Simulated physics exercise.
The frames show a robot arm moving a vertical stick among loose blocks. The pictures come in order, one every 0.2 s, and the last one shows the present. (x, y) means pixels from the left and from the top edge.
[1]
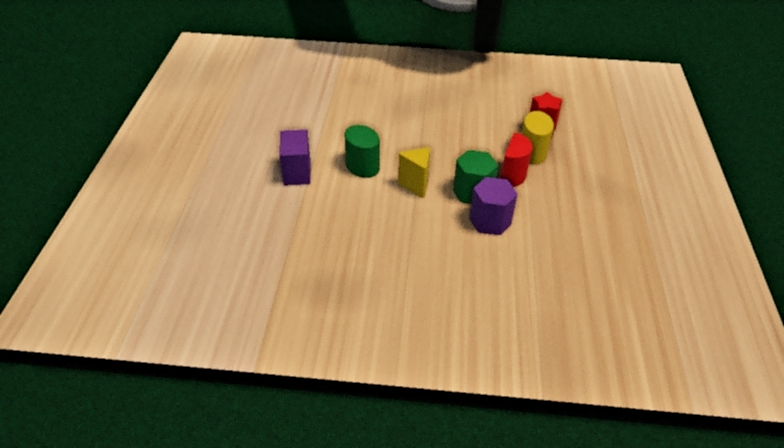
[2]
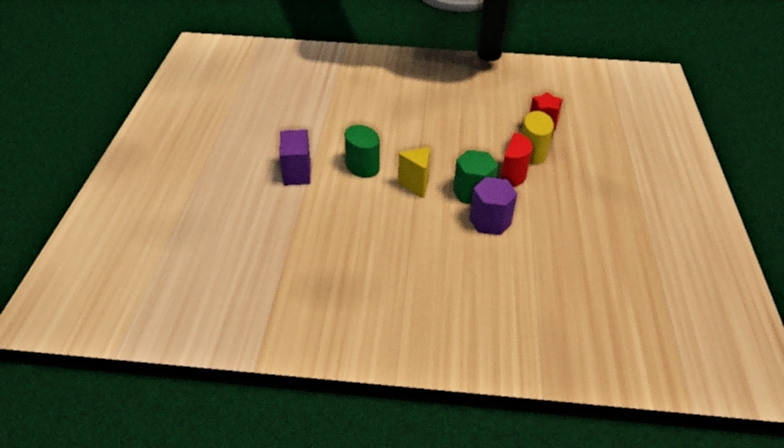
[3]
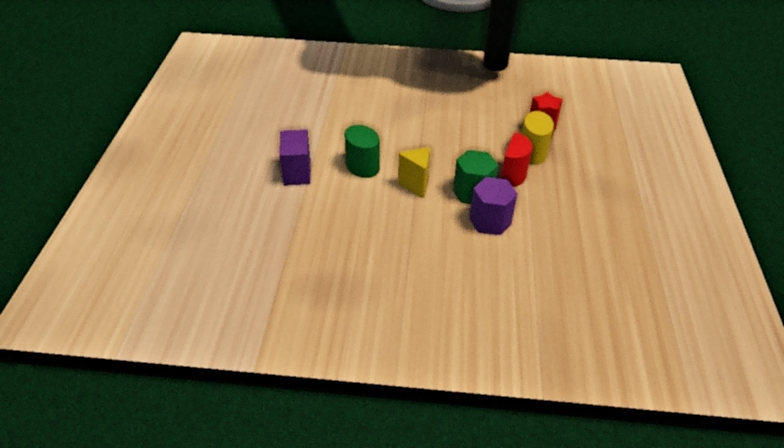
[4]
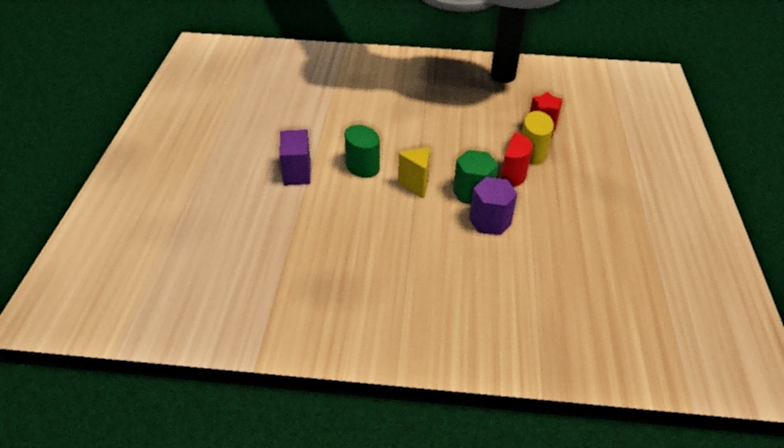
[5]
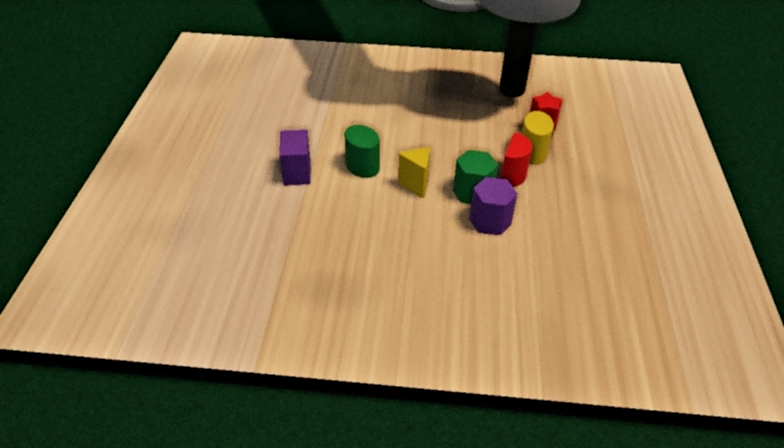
A black stick on a robot arm moved down from the top edge of a wooden board, drifting slightly right toward the red star-shaped block, while all the colored blocks stayed still.
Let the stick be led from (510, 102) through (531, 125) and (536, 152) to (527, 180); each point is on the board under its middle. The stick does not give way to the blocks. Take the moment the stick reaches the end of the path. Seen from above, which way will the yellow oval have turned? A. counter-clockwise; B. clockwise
A
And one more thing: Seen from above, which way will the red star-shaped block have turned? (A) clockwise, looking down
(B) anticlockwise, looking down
I choose B.
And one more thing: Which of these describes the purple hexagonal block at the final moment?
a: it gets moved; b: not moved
Answer: B.
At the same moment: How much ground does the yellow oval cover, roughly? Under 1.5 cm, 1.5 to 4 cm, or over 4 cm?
It shifts over 4 cm.
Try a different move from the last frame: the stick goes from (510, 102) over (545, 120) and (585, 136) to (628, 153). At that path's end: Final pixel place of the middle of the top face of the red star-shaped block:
The top centre is at (561, 110).
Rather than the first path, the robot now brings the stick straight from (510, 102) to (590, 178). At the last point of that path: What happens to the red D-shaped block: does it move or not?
The push misses it.
What follows on the original path. One third of the way, stick at (533, 115); red star-shaped block at (557, 107).
Two thirds of the way, stick at (538, 142); red D-shaped block at (513, 151); yellow oval at (541, 143); red star-shaped block at (571, 122), turned 55° anticlockwise.
At the end, stick at (529, 169); green hexagonal block at (470, 165), turned 25° clockwise; purple hexagonal block still; red D-shaped block at (508, 160), turned 15° clockwise; yellow oval at (547, 172), turned 45° anticlockwise; red star-shaped block at (571, 122), turned 55° anticlockwise.
